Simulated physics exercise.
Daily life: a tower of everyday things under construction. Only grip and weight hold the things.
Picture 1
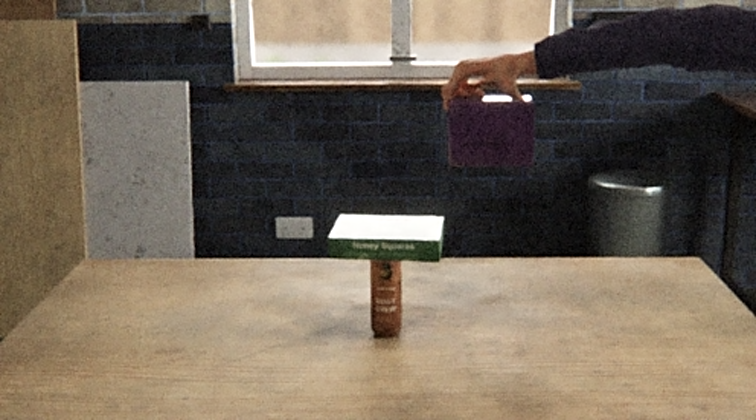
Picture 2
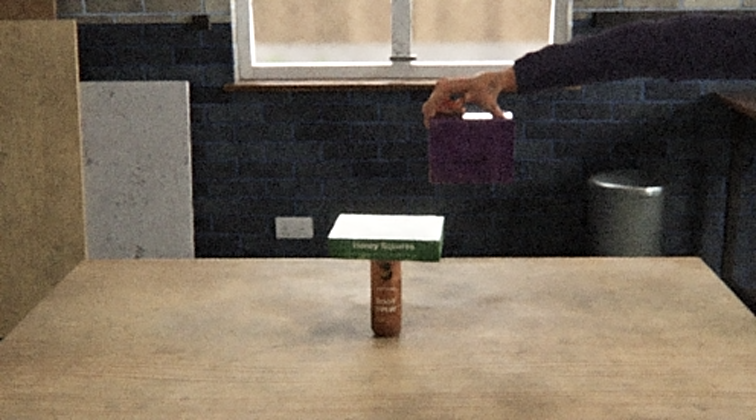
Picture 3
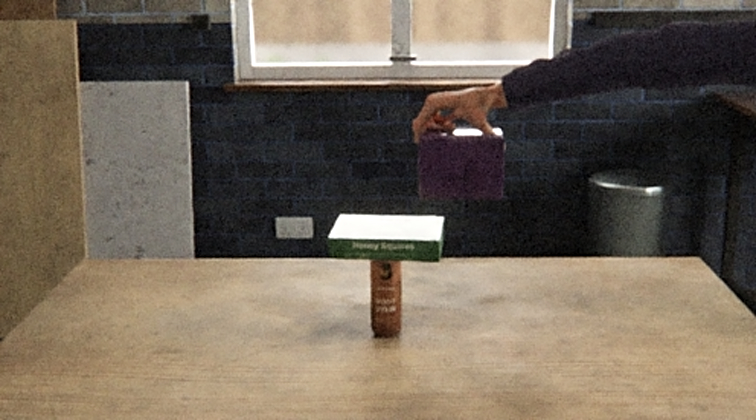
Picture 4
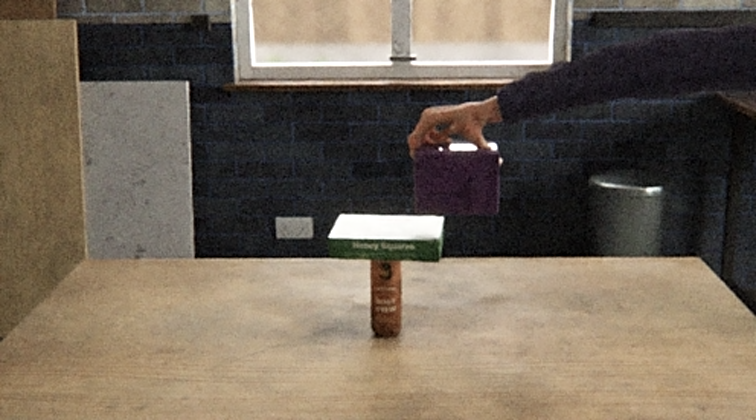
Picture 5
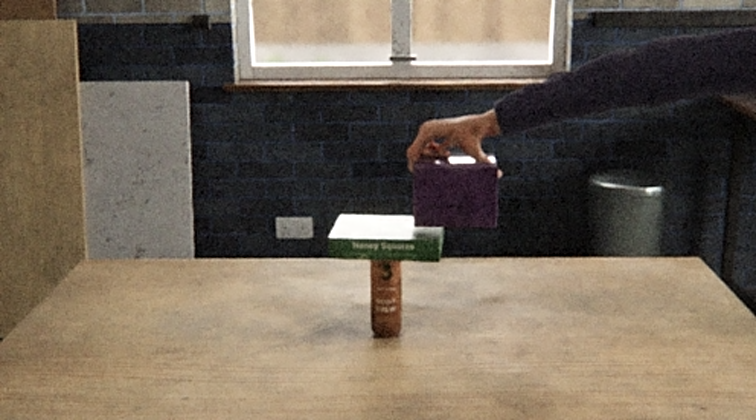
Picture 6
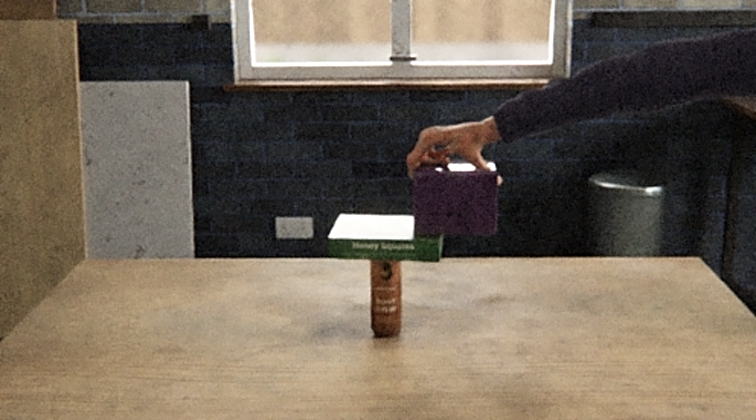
At a wooden table by a window, a hand reaching from the right lowered a purple box, drifting slightly left, onto the right side of a green packet balanced on an upright orange tube.
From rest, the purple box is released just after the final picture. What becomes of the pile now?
The pile falls over.
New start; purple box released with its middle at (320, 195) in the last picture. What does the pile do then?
Afterwards the pile tumbles over.
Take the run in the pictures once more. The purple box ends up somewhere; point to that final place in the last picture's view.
Close to pixel (524, 288).
Then, 0.30 s past the last view, purple box now fallen; green packet rocked 47° from its first pose.
Then, 0.40 s past the last view, green packet now fallen.
Then, 0.50 s past the last view, things are still on the move.
Then, 0.60 s past the last view, as before.
Finally, fallen, purple box and green packet; orange can still in place. Final places as the last picture's camera would see them, purple box near (524, 288). The pile gives way.
